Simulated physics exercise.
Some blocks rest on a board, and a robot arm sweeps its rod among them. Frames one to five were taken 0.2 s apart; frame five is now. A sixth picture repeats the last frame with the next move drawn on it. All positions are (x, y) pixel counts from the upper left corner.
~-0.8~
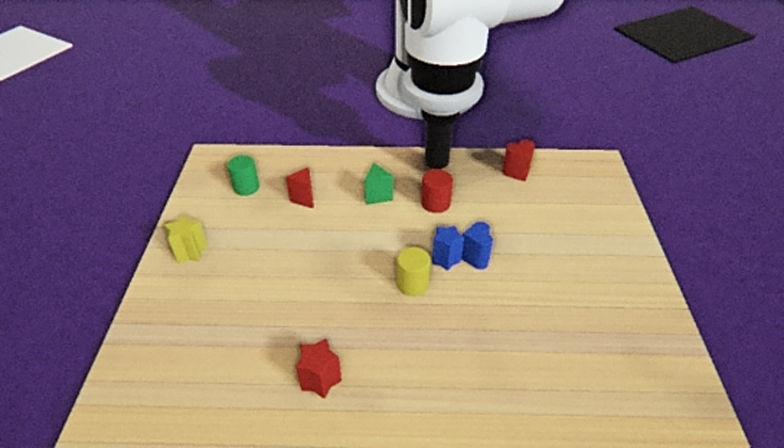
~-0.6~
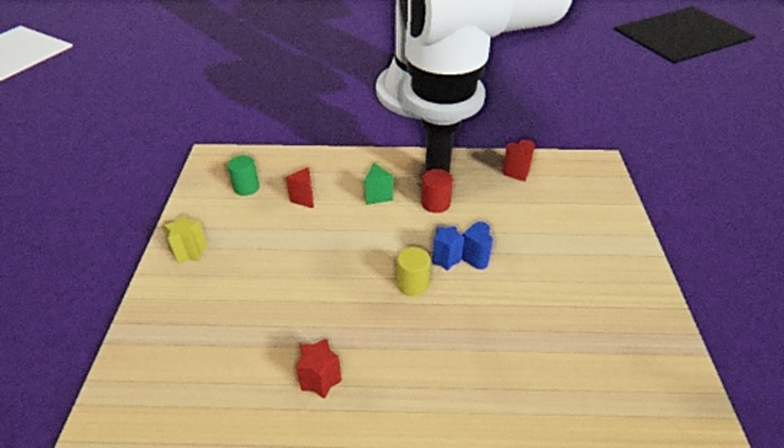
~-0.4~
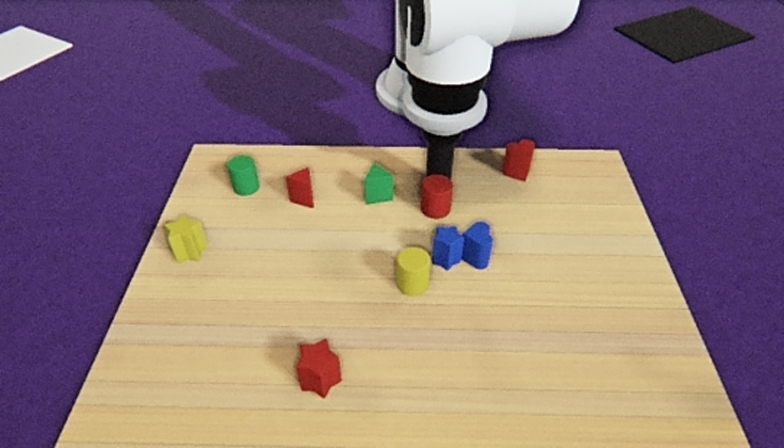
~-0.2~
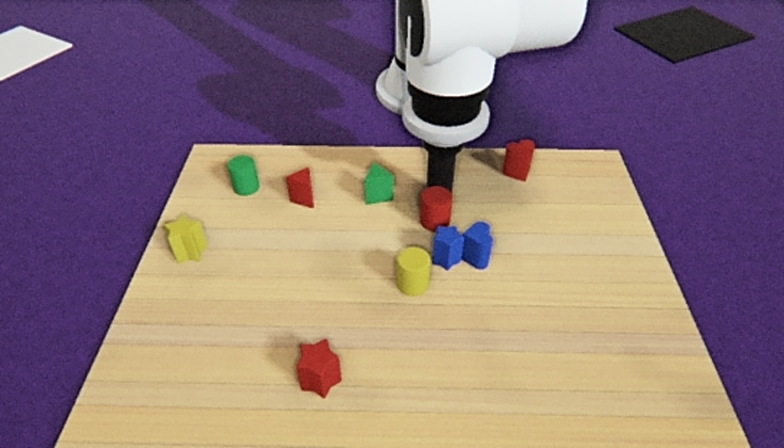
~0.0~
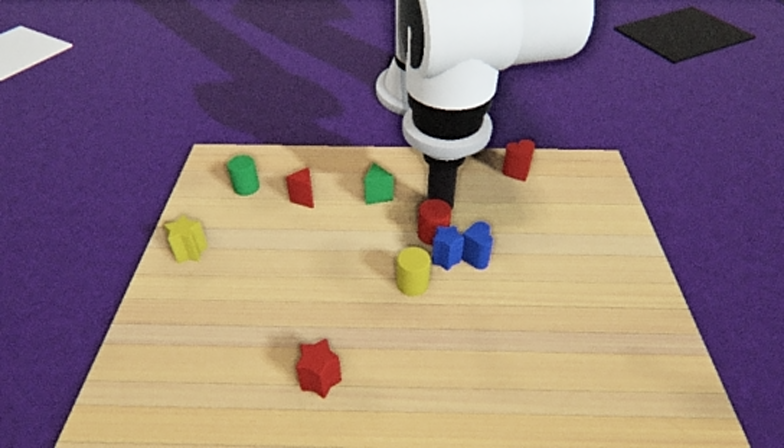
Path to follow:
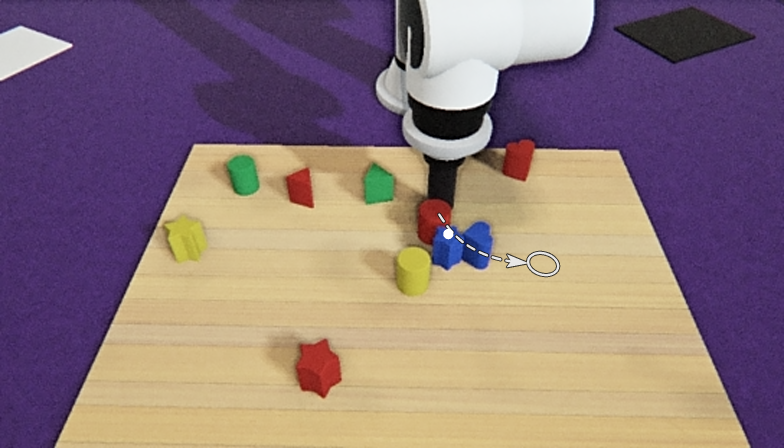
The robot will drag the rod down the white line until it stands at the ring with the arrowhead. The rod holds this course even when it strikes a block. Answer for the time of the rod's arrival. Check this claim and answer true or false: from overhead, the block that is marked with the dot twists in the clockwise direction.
That statement is not accurate.
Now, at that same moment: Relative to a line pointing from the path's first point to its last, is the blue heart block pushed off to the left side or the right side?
So, looking from the first point of the path to the last, the blue heart block moves rightwards.
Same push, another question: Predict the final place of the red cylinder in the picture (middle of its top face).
The answer is (434, 223).
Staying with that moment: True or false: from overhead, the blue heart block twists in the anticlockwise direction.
That claim is false.
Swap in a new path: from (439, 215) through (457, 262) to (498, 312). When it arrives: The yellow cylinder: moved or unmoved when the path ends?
Not moved.
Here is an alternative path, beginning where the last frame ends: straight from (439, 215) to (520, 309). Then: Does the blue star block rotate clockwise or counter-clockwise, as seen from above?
Answer: Against the clock.
Drawn move, from (439, 215) by way of (461, 241) and (499, 259) to (543, 264); the dot is on the blue star block.
On the path given first. One third of the way, rod (462, 232); red cylinder (434, 223); blue star block (448, 241), turned 25° anticlockwise.
Two thirds of the way, rod (502, 250); red cylinder (434, 223); blue star block (448, 241), turned 25° anticlockwise; blue heart block (502, 254), turned 65° clockwise.
At the end, rod (546, 255); green triangular block still; red cylinder (434, 223); blue star block (448, 241), turned 25° anticlockwise; blue heart block (502, 254), turned 65° clockwise.
